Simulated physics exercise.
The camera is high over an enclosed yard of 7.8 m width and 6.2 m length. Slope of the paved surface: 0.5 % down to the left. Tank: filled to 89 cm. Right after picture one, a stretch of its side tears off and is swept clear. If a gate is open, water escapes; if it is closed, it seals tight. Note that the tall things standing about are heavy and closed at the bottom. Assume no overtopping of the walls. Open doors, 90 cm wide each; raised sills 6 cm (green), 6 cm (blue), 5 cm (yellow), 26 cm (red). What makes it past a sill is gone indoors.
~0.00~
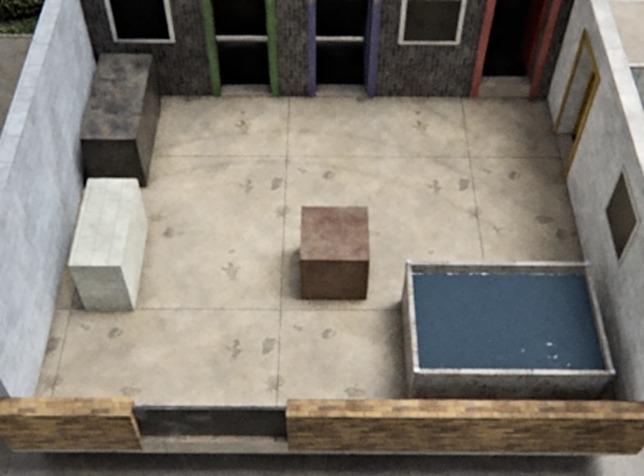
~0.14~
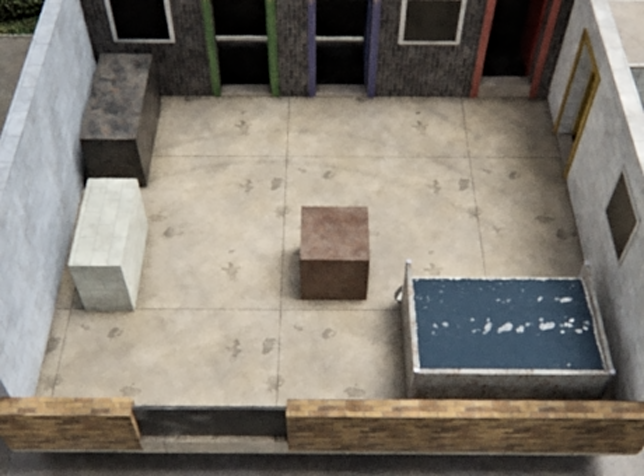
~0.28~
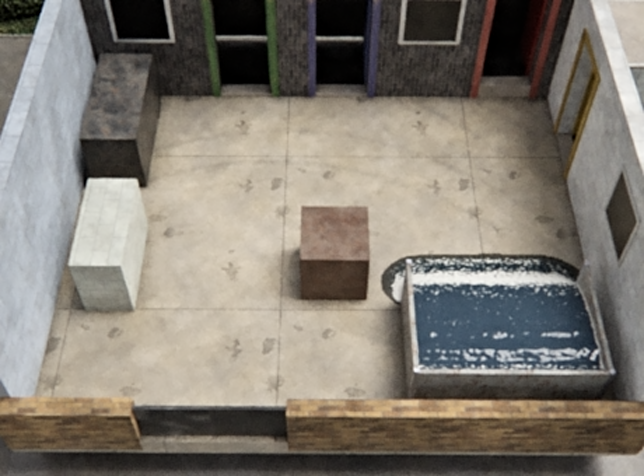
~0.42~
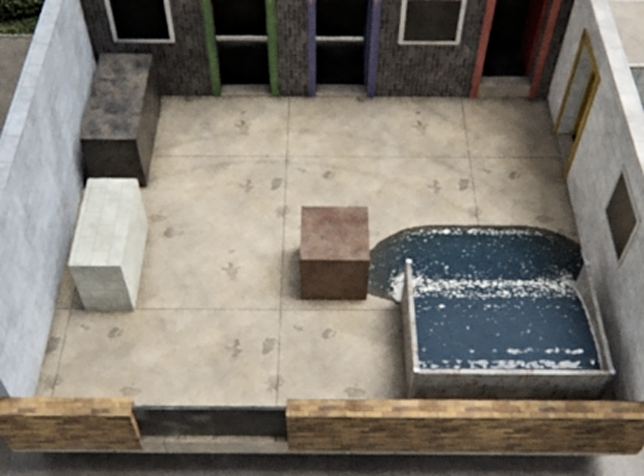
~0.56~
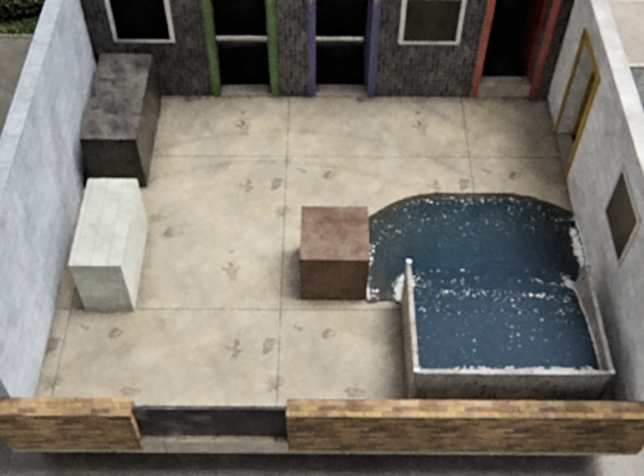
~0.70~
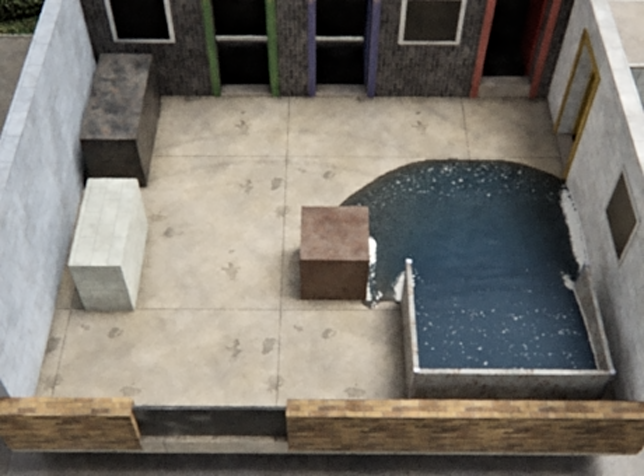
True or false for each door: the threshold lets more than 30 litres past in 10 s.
Green door true, blue door true, yellow door true, red door true.
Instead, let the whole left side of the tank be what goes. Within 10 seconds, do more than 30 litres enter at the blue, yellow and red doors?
Outcomes - blue: Exceeded, yellow: Exceeded, red: Not exceeded.
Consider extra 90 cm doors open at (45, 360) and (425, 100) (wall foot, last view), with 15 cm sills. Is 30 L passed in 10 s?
Taking them in order, the first is fine and the second too much.
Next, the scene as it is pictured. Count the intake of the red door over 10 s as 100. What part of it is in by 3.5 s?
Share by then: ~ 100 %.
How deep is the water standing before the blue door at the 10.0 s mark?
Looks like about 4.0 cm at that spot.
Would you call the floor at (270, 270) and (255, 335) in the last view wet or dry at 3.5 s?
I'd say spared, then spared.
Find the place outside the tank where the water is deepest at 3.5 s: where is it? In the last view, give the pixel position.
Roughly (165, 107).
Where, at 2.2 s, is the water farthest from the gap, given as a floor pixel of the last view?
At about (228, 100).
After 1.4 s water covers 40 % of the floor and is deepest (45 cm) near (539, 101); green door not reached, blue door 9 cm at the sill, 1 L in, yellow door 12 cm at the sill, 1 L in, red door 44 cm at the sill, 6 L in.
After 2.2 s water covers 50 % of the floor and is deepest (50 cm) near (539, 101); green door 7 cm at the sill, 0 L in, blue door 25 cm at the sill, 71 L in, yellow door 12 cm at the sill, 18 L in, red door 49 cm at the sill, 94 L in.
After 3.5 s water covers 55 % of the floor and is deepest (32 cm) near (165, 107); green door 11 cm at the sill, 17 L in, blue door 17 cm at the sill, 182 L in, yellow door 19 cm at the sill, 76 L in, red door 25 cm at the sill, 172 L in.
After 6.0 s water covers 80 % of the floor and is deepest (22 cm) near (146, 221); green door 8 cm at the sill, 34 L in, blue door 7 cm at the sill, 224 L in, yellow door 9 cm at the sill, 187 L in, red door 9 cm at the sill, 174 L in.
After 10.0 s water covers 100 % of the floor and is deepest (12 cm) near (400, 400); green door 9 cm at the sill, 77 L in, blue door 4 cm at the sill, 226 L in, yellow door 3 cm at the sill, 199 L in, red door 4 cm at the sill, 174 L in.
